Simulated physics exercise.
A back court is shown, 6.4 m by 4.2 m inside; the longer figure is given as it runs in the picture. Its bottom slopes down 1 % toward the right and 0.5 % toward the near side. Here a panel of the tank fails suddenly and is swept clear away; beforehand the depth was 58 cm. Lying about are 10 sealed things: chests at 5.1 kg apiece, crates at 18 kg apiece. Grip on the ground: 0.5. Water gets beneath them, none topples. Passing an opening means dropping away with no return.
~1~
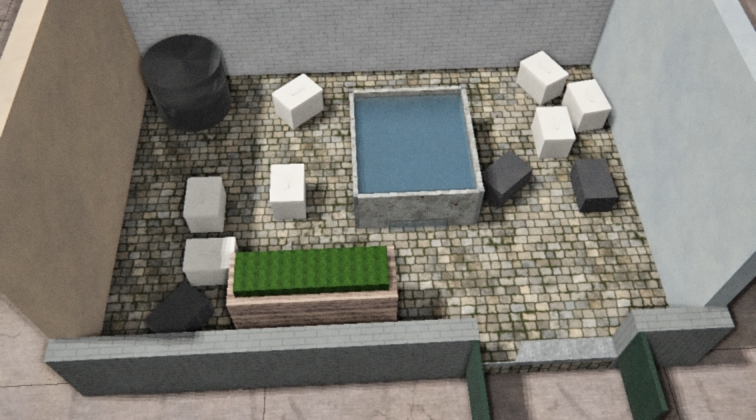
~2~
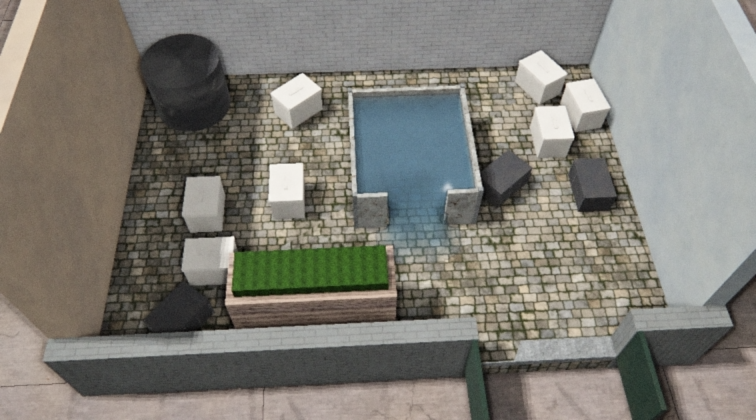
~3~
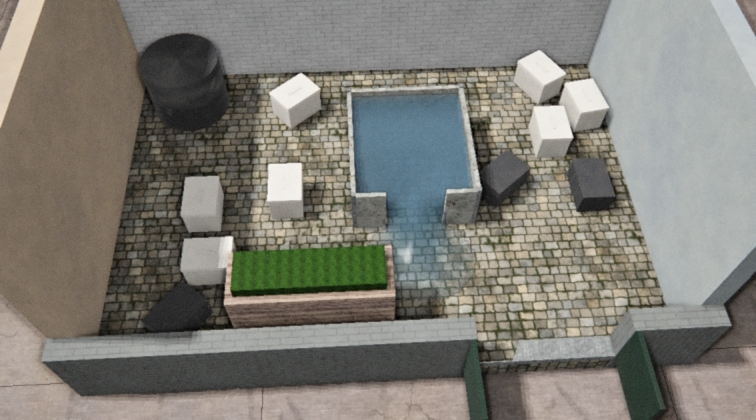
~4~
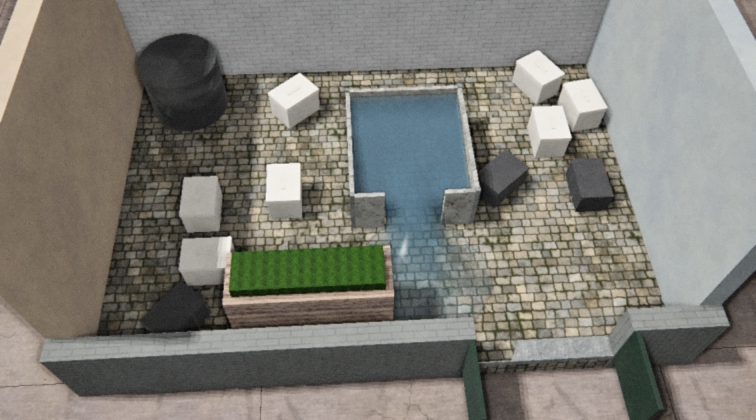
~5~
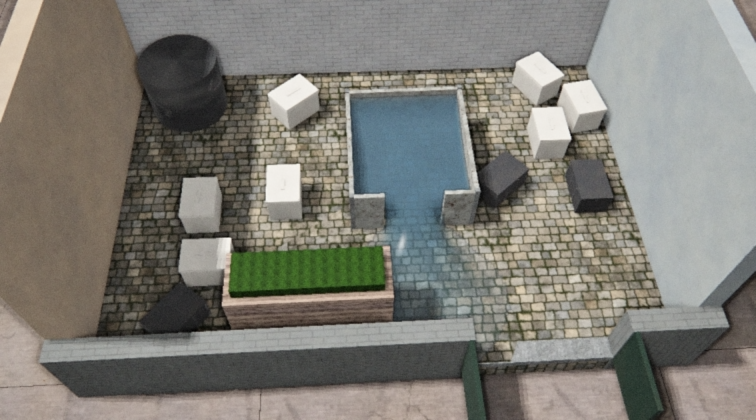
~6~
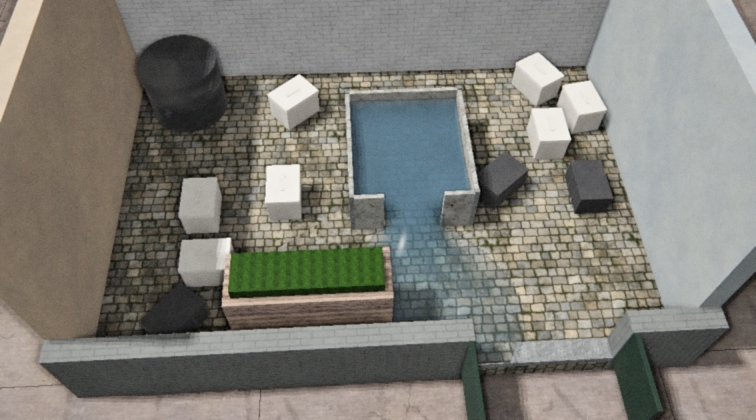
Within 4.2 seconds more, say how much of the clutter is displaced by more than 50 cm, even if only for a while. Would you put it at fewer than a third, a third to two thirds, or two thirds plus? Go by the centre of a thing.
I would say fewer than a third.
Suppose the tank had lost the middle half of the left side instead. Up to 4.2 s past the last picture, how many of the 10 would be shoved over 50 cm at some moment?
Result: 5 of them.
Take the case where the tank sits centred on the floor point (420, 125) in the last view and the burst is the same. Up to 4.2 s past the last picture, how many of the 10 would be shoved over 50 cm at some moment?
So the tally would be 2.
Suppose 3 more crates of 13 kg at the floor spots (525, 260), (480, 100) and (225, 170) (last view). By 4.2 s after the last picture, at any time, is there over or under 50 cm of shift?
Result, in sequence: Below the mark / below the mark / below the mark.
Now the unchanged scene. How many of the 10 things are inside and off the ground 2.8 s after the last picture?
Count: 1.
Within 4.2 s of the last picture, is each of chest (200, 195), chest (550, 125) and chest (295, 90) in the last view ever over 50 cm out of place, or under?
In order: Farther, not as far and not as far.
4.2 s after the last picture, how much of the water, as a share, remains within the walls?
Close to 74 in a hundred parts remain.
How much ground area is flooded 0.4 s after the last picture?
That flooded area is roughly 6.0 m2.
Then, 0.4 s after the last picture 0 of 10 are over 50 cm from their spots; 0 afloat.
Then, 1.5 s after the last picture 0 of 10 are over 50 cm from their spots; 0 afloat.
Then, 2.8 s after the last picture 2 of 10 are over 50 cm from their spots; 1 afloat.
Then, 4.2 s after the last picture 2 of 10 are over 50 cm from their spots, and 2 have been at some point; 2 afloat.
